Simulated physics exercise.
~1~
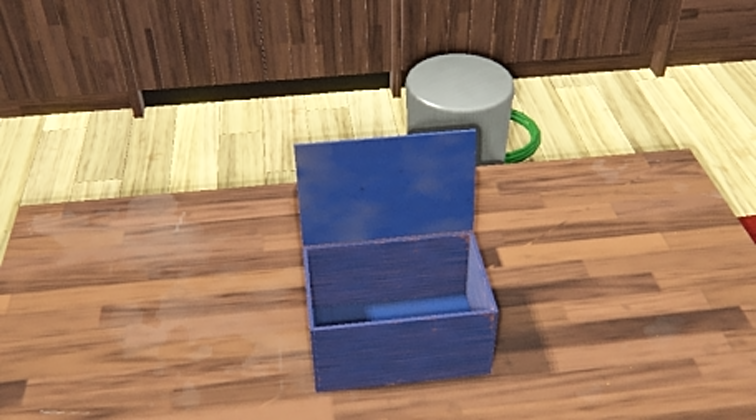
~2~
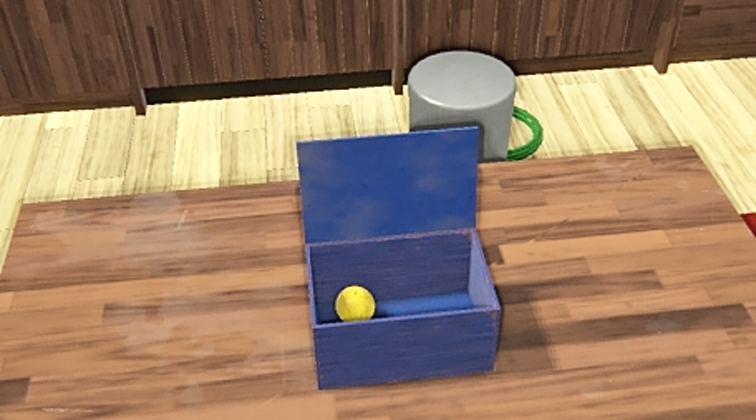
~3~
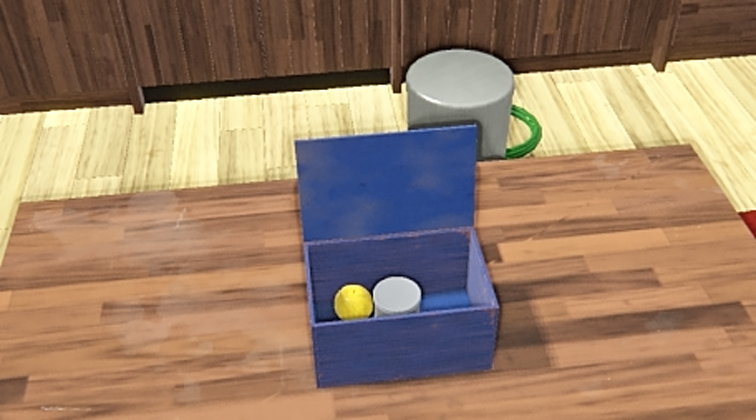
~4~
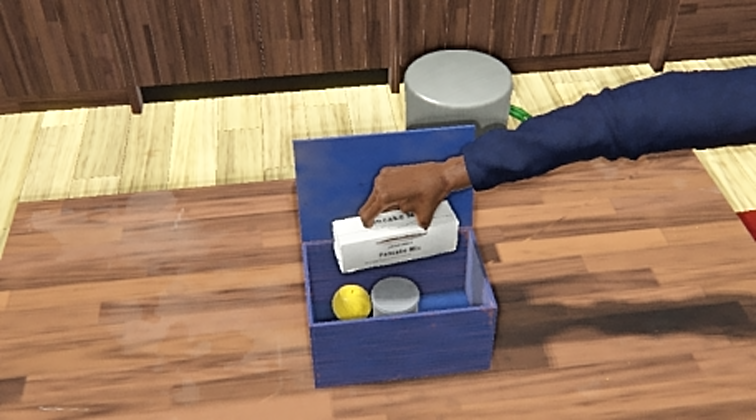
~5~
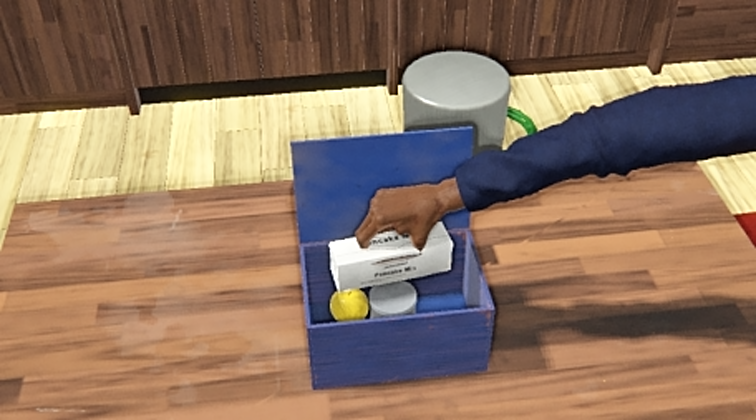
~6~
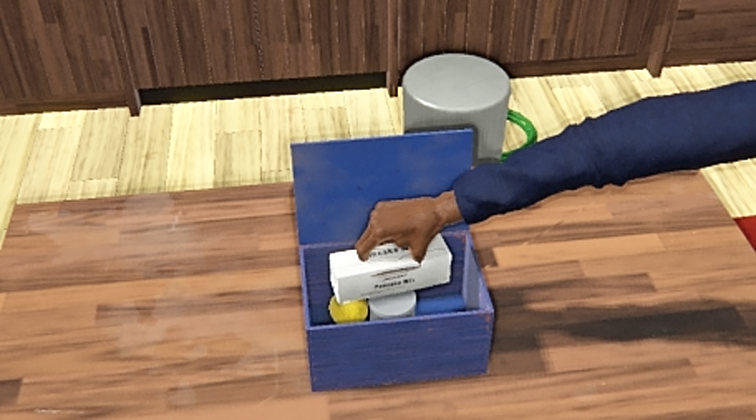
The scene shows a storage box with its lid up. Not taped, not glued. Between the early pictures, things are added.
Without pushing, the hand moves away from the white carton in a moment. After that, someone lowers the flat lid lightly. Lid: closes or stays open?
Most likely the lid stays clear of the rim.
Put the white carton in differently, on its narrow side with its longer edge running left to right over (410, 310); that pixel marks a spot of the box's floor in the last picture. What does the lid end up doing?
Packed like that, it goes down completely.
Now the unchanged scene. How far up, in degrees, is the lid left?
It stays some 35° above the rim.
Then, 1.10 s after the last picture, lid starting down.
Then, 1.60 s after the last picture, lid 56° above the rim.
Then, 1.80 s after the last picture, lid 37° above the rim; white carton tipped 3° from how it was near (390, 270).
Then, 3.90 s after the last picture, lid 37° above the rim; white carton tipped 5° from how it was near (390, 269).
At rest, lid 37° above the rim; left askew, white carton; the other 2 in place. Seen from the same camera at the end, white carton near (390, 268).
